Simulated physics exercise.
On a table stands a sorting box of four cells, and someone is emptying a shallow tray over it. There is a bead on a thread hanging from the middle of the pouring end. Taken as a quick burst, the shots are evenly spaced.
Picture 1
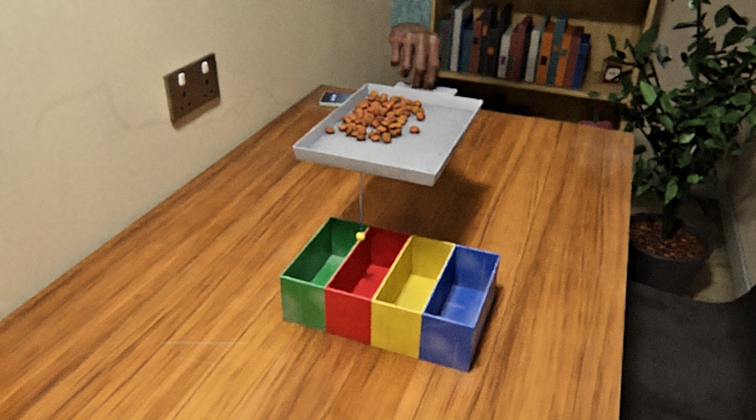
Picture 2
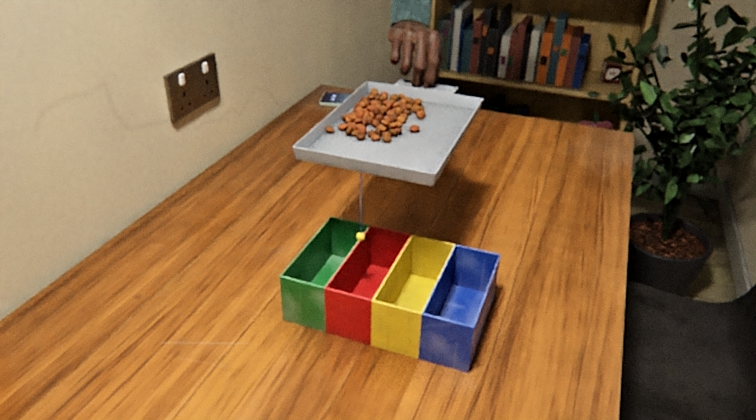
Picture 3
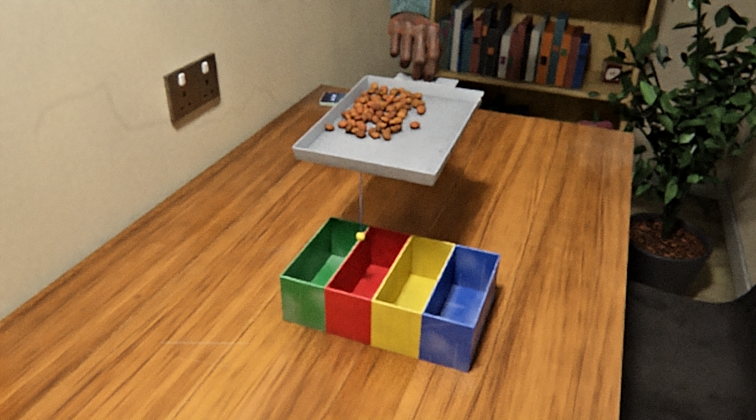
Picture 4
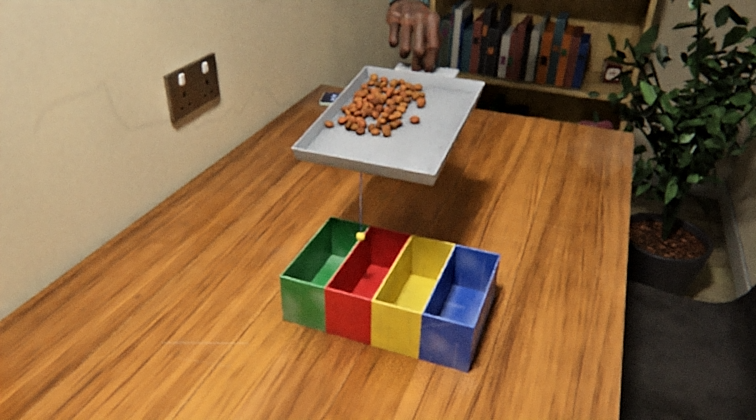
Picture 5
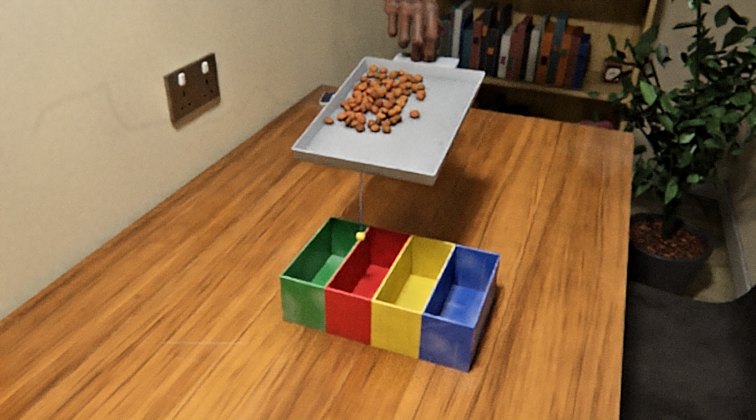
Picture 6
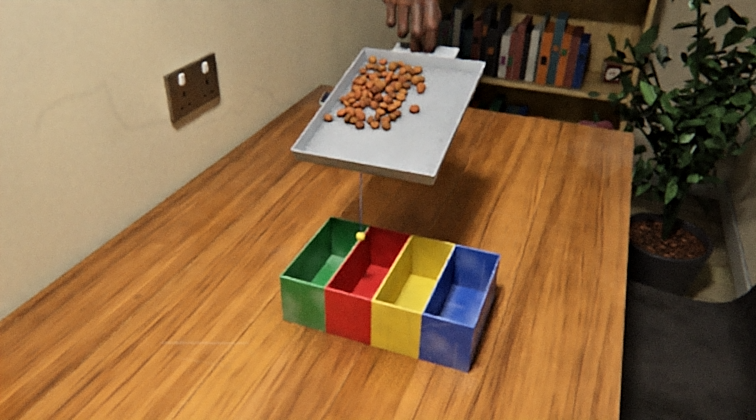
A shallow grey tray of brown dog kibble, held at its far end by a hand, tilted gradually as that end rose above a box with green, red, yellow and blue cells.
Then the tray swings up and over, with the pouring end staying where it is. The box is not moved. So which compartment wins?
The green one wins.
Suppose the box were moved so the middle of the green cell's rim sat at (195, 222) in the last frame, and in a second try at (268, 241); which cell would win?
The first time it is the blue cell; the second time it is that red cell.
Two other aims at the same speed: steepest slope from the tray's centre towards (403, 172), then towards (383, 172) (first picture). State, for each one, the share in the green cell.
Respectively 0 and 20 in a hundred.
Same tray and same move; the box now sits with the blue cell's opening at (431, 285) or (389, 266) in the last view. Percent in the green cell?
First some 50, then 0 per cent.
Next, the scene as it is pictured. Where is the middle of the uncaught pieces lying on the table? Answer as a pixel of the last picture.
Roughly at pixel (246, 314).
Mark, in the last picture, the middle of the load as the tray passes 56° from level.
Somewhere near pixel (335, 146).
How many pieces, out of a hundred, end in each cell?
Green cell 40 %, red cell 20 %, yellow cell 0 %, blue cell 0 %.
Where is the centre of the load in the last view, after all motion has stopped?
Last view, centre at rest - approx. (318, 302).
Just after the last frame, tray tipped steeply; almost all on the tray; just a few falling or outside the box.
A moment on, tray tipped right over; roughly two thirds on the tray; about a tenth in the green cell; about a tenth in the red cell; just a few in the yellow cell; roughly a quarter falling or outside the box.
Further on, tray tipped past a quarter turn; roughly half in the green cell; roughly a quarter in the red cell; about a tenth in the yellow cell; roughly a third falling or outside the box.
When it is over, tray tipped past a quarter turn; roughly half in the green cell; roughly a quarter in the red cell; about a tenth in the yellow cell; not one in the blue cell; roughly a third outside the box.
